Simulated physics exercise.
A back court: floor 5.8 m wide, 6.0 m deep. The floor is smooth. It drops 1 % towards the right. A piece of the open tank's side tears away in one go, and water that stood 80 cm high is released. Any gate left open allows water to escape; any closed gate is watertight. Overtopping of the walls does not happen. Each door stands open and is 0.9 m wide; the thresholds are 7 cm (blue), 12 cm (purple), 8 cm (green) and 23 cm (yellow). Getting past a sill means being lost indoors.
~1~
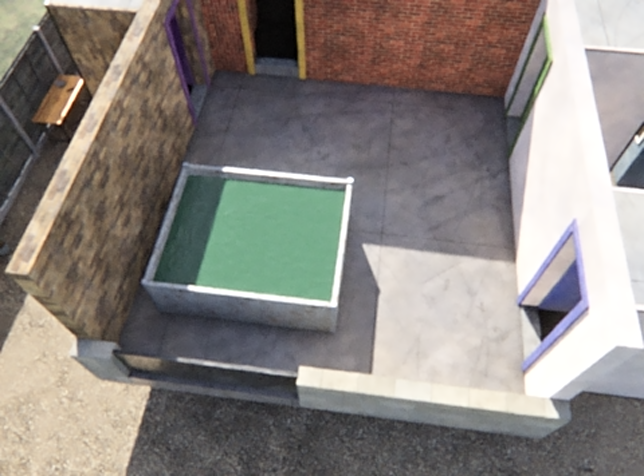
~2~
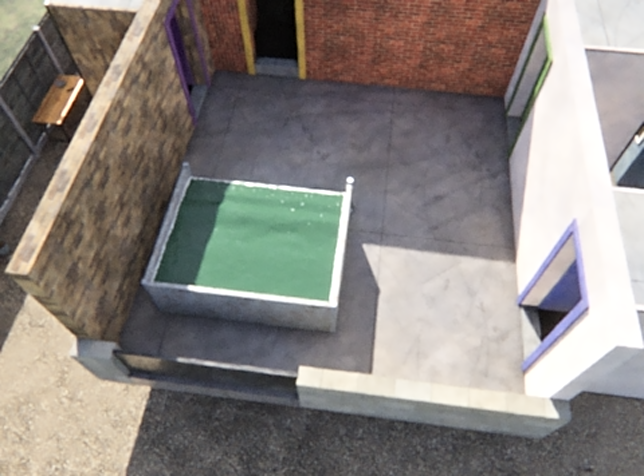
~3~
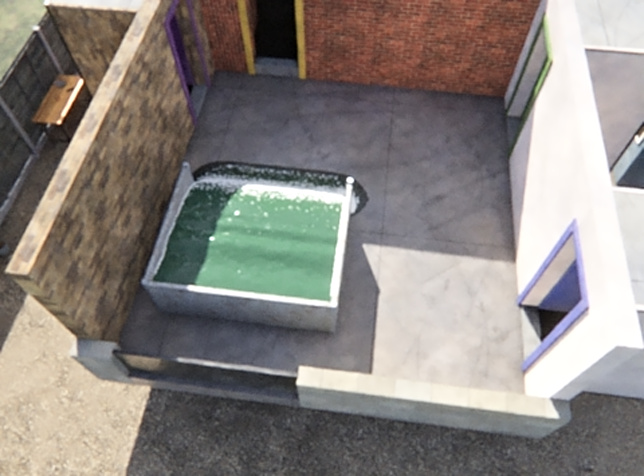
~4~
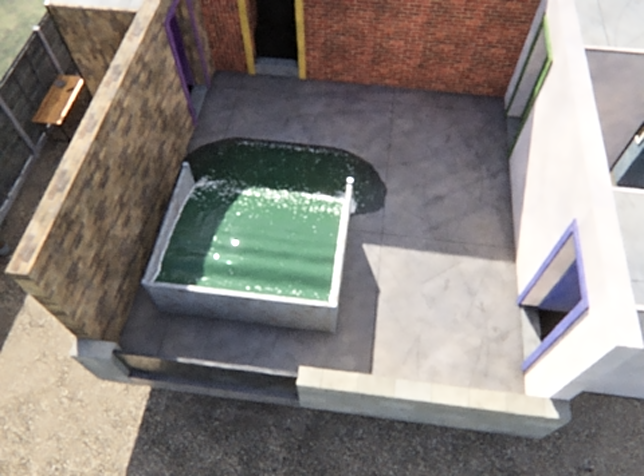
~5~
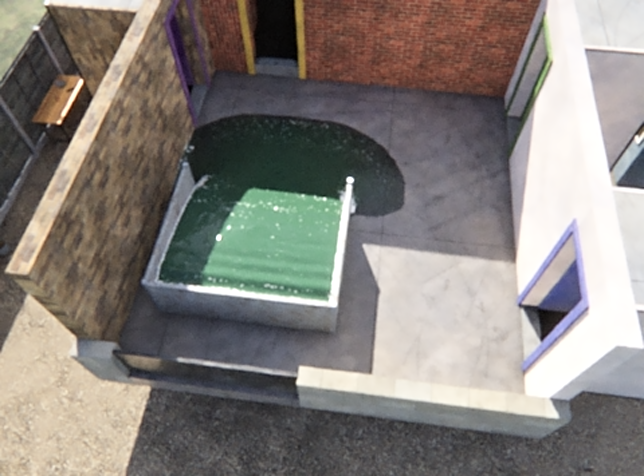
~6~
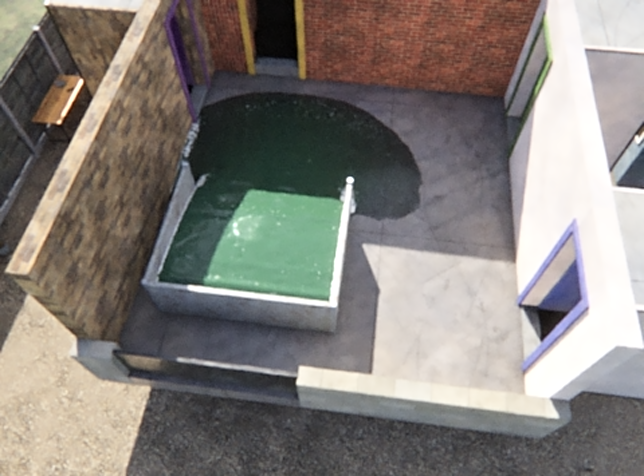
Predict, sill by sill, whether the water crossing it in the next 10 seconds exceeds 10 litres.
At the end, at the blue door the total will be higher than the limit; at the purple door the total will be higher than the limit; at the green door the total will be higher than the limit; at the yellow door the total will be higher than the limit.
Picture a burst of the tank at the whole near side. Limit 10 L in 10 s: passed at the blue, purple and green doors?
Note: Blue beyond the mark, purple short of the mark, green beyond the mark.
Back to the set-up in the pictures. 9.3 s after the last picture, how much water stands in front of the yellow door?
I'd put it at around 3.5 cm deep.
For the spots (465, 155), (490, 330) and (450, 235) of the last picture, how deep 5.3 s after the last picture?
19, 6 and 9 cm.
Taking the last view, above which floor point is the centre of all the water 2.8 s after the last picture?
Centre: Approx. (322, 148) px.
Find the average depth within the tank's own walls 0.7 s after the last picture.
The mean depth is some 38 cm.
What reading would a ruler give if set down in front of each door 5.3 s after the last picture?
Door by door, in cm: Blue reads 7, purple reads 9, green reads 21, yellow reads 10.
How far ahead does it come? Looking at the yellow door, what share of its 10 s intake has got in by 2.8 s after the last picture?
Share by then: ~ 100 %.
Then, 0.7 s after the last picture water covers 45 % of the floor and is deepest (48 cm) near (214, 73); blue door not reached, purple door 16 cm at the sill, 0 L in, green door not reached, yellow door 44 cm at the sill, 48 L in.
Then, 1.5 s after the last picture water covers 50 % of the floor and is deepest (47 cm) near (212, 79); blue door not reached, purple door 25 cm at the sill, 12 L in, green door 9 cm at the sill, 0 L in, yellow door 47 cm at the sill, 158 L in.
Then, 2.8 s after the last picture water covers 60 % of the floor and is deepest (36 cm) near (497, 99); blue door not reached, purple door 25 cm at the sill, 136 L in, green door 28 cm at the sill, 118 L in, yellow door 25 cm at the sill, 251 L in.
Then, 5.3 s after the last picture water covers 90 % of the floor and is deepest (24 cm) near (515, 397); blue door 7 cm at the sill, 0 L in, purple door 9 cm at the sill, 183 L in, green door 21 cm at the sill, 370 L in, yellow door 10 cm at the sill, 255 L in.
Then, 9.3 s after the last picture water covers 100 % of the floor and is deepest (20 cm) near (195, 343); blue door 13 cm at the sill, 33 L in, purple door 3 cm at the sill, 183 L in, green door 12 cm at the sill, 482 L in, yellow door 4 cm at the sill, 255 L in.
